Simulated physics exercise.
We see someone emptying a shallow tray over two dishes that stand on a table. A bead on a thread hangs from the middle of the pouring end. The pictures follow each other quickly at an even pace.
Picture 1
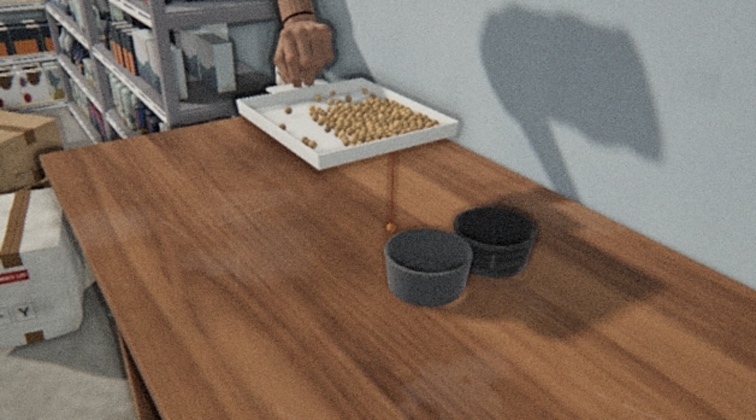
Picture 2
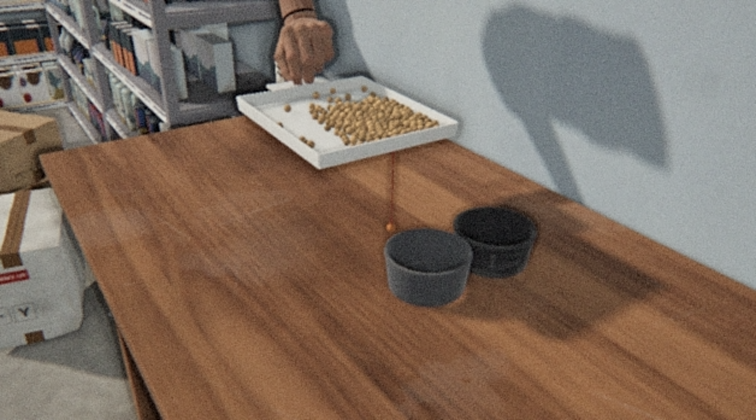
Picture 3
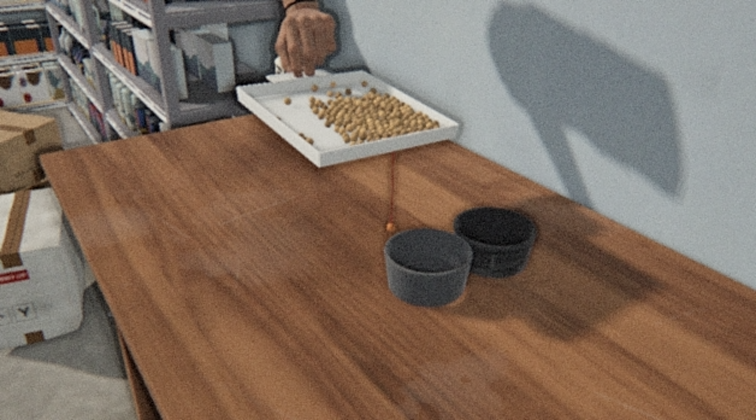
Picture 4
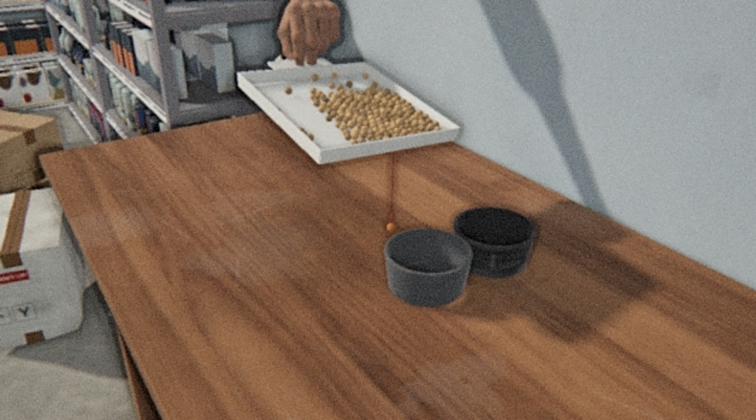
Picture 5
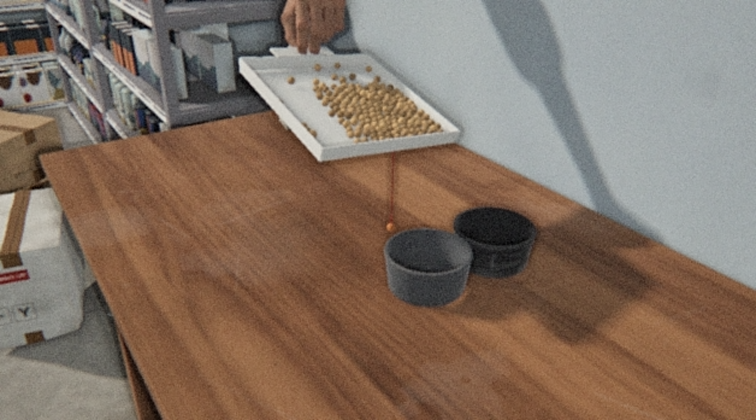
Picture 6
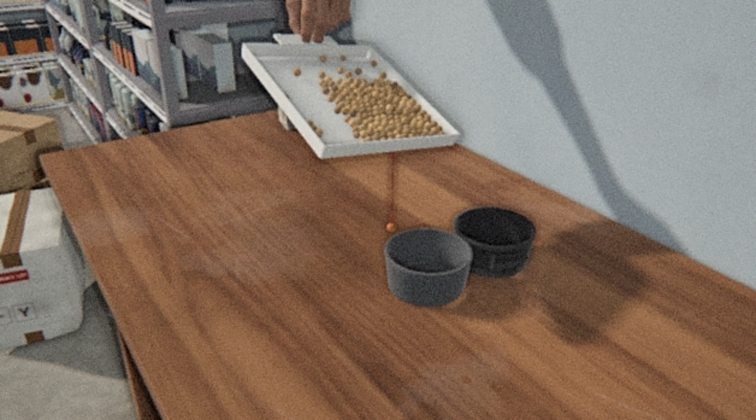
A hand raising the back of a white tray of round wooden beads above two dark dishes on a wooden table.
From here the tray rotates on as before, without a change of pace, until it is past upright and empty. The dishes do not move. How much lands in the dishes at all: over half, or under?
Together they catch the larger part.
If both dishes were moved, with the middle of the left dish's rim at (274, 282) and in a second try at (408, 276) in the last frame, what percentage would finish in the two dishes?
The first gives 0 %, the second 40 %.
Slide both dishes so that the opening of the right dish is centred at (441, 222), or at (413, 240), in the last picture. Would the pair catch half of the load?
The first try: The larger part. The second: Not half.
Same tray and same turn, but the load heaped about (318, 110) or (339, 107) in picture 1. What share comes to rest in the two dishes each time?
In turn 60 and 60 in a hundred.
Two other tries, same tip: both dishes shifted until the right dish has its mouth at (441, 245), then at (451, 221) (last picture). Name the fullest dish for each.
At the first place the right one, at the second the right-hand dish.
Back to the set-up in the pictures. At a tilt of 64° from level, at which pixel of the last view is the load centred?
Close to (408, 100).
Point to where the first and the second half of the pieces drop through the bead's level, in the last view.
Early half (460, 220), late half (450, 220).
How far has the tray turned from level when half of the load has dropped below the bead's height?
At some 100 degrees.
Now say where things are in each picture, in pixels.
The first frame shows corners of the pouring end near (319, 154) and (456, 121), level; middle of the load near (375, 120), round wooden beads; left dish near (455, 284); right dish near (521, 257); bead on its thread near (391, 228).
The second frame shows corners of the pouring end near (319, 154) and (456, 122), level; middle of the load near (375, 119).
The third frame shows corners of the pouring end near (320, 152) and (457, 124), tipped barely, lowest at the right corner; middle of the load near (376, 117).
The fourth frame shows corners of the pouring end near (321, 149) and (457, 127), tipped a little, lowest at the right corner; middle of the load near (377, 113).
The fifth frame shows corners of the pouring end near (323, 147) and (458, 130), tipped a little, lowest at the right corner; middle of the load near (379, 110).
The sixth frame shows corners of the pouring end near (325, 145) and (458, 133), tipped clearly, lowest at the right corner; middle of the load near (382, 109), the bulk on the move; left dish near (455, 284); right dish near (521, 257).
Shortly afterwards, tray tipped steeply; all but a few on the tray; only a few in the right dish; only a few in the air.
Next, tray tipped past a quarter turn; near a quarter on the tray; near a quarter in the left dish; near a third in the right dish; a little outside both; near a quarter in the air.
Some moments later, tray tipped past a quarter turn; near a third in the left dish; near a third in the right dish; near a third outside both.
In the end, tray tipped past a quarter turn; near a third in the left dish; near a third in the right dish; near a third outside both.
